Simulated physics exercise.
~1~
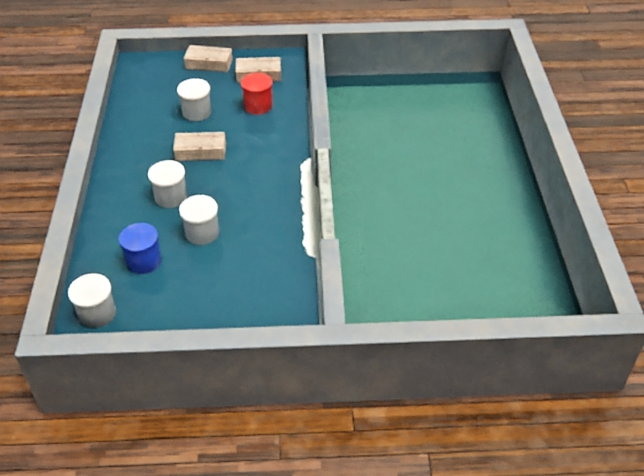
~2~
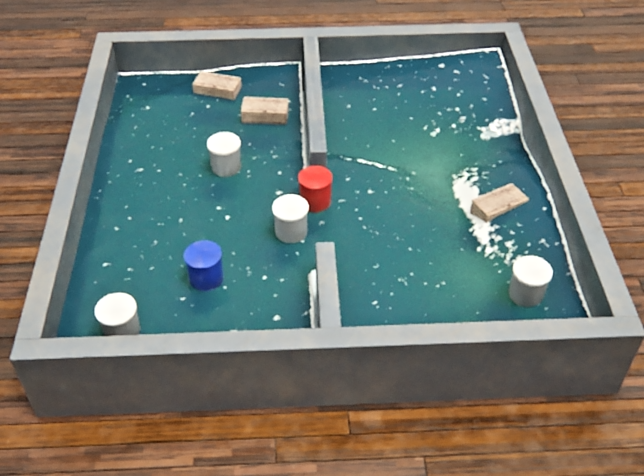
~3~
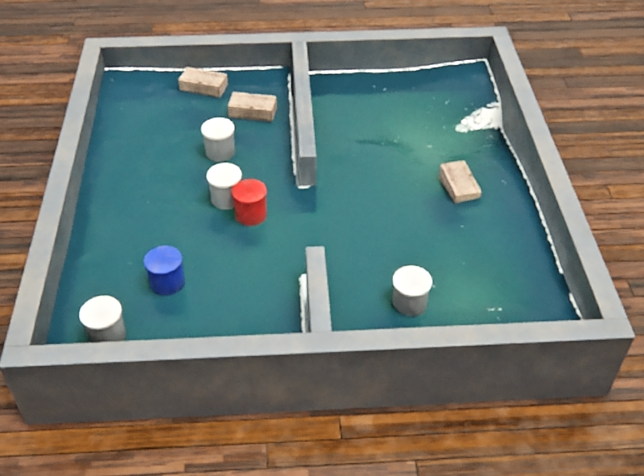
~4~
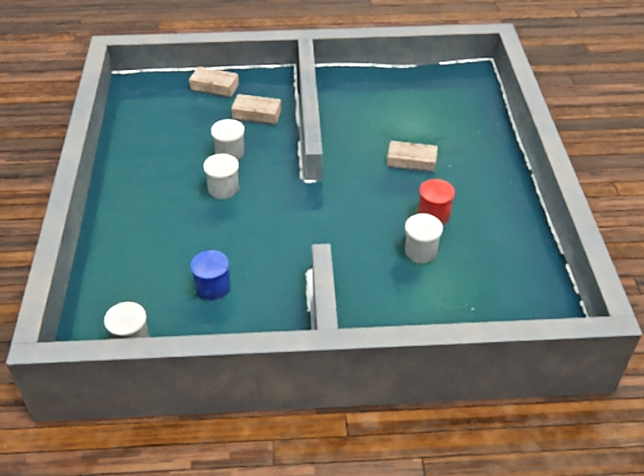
To begin with, white, red and blue pails and three pale blocks float in the left basin, while the right side holds lower water and no floating objects. Water rushes through the gap in the divider, carrying one white pail and one block far to the right as the red pail drifts down toward the opening. The red pail then slips back left, while the pair across the divider also moves leftward. Finally, the red pail passes through and ends beside the white pail, below the block, while the blue pail stays left, everything still afloat.
